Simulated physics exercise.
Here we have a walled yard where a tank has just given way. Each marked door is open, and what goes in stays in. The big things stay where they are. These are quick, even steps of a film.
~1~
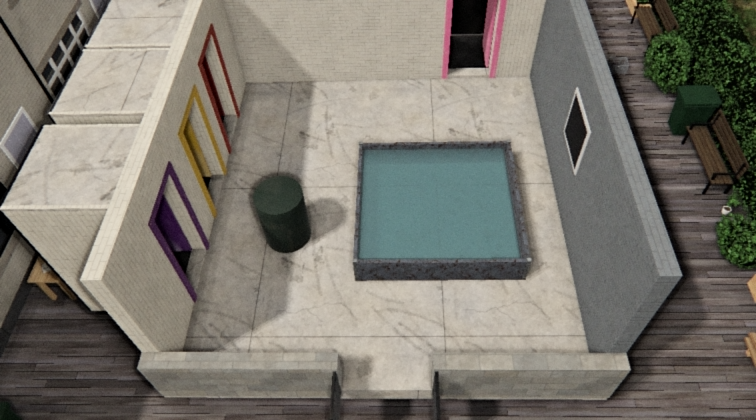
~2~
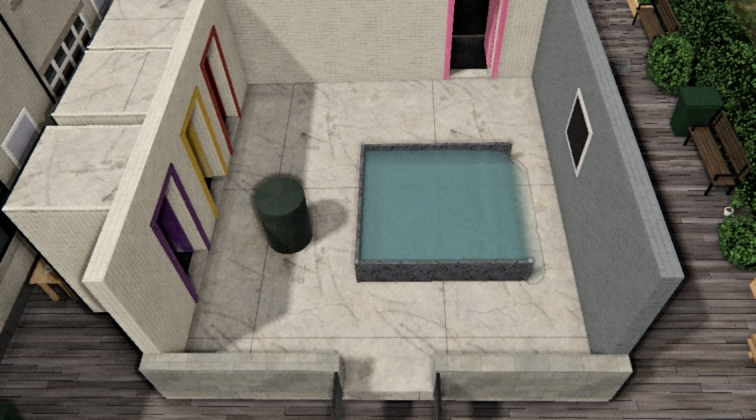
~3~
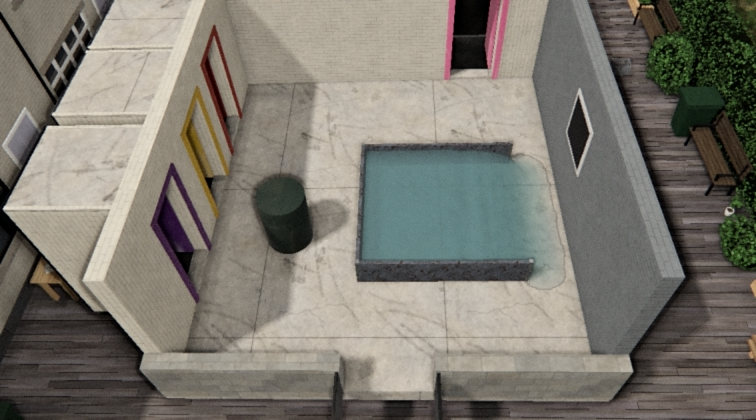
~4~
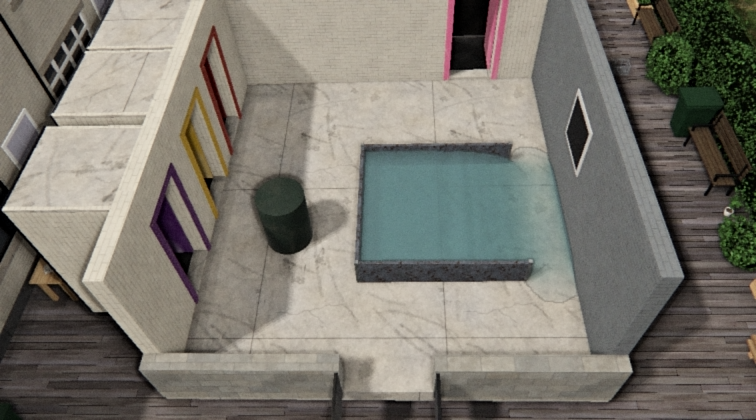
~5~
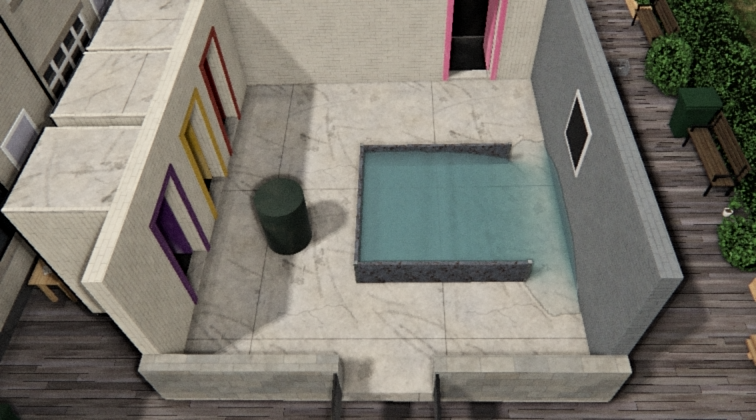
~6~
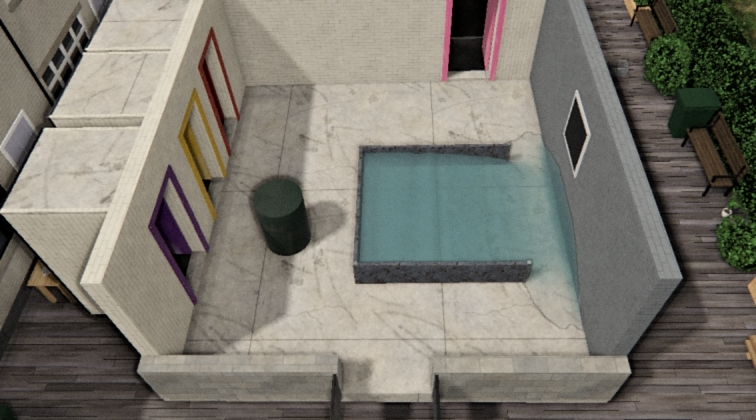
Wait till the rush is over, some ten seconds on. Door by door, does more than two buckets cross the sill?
One by one: The purple door takes more than that; the red door stays under that; the pink door takes more than that; the yellow door takes more than that.
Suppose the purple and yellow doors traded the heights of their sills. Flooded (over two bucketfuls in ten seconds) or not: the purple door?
Then: Purple door lets more in.
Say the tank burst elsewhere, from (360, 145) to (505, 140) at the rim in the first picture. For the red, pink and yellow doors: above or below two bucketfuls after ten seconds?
Then: The red door floods, the pink door goes over, the yellow door lets more in.
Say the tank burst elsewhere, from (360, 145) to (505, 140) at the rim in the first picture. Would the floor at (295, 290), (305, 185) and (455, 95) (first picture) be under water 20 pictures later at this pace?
In that order: Not flooded, dry, flooded.
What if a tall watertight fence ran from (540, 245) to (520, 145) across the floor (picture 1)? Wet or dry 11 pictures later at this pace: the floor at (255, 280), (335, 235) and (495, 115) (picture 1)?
In turn: Dry, clear, awash.
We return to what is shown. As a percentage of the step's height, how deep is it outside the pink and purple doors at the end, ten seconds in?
Near 110 and 150 in a hundred.
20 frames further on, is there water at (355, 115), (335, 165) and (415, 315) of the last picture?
One after the other: Free of water, not flooded, covered.
A moment on, water covers 15 % of the floor; the purple door not reached, the red door not reached, the pink door not reached, the yellow door not reached.
Next, water covers 25 % of the floor; the purple door not reached, the red door not reached, the pink door wet at the sill, nothing in, the yellow door not reached.
Then, water covers 45 % of the floor; the purple door not reached, the red door not reached, the pink door over two buckets in, the yellow door not reached.
Later, water covers 85 % of the floor; the purple door under two buckets in, the red door wet at the sill, nothing in, the pink door far over two buckets in, the yellow door wet at the sill, nothing in.
In the end, water covers 95 % of the floor; the purple door over two buckets in, the red door wet at the sill, nothing in, the pink door far over two buckets in, the yellow door over two buckets in.
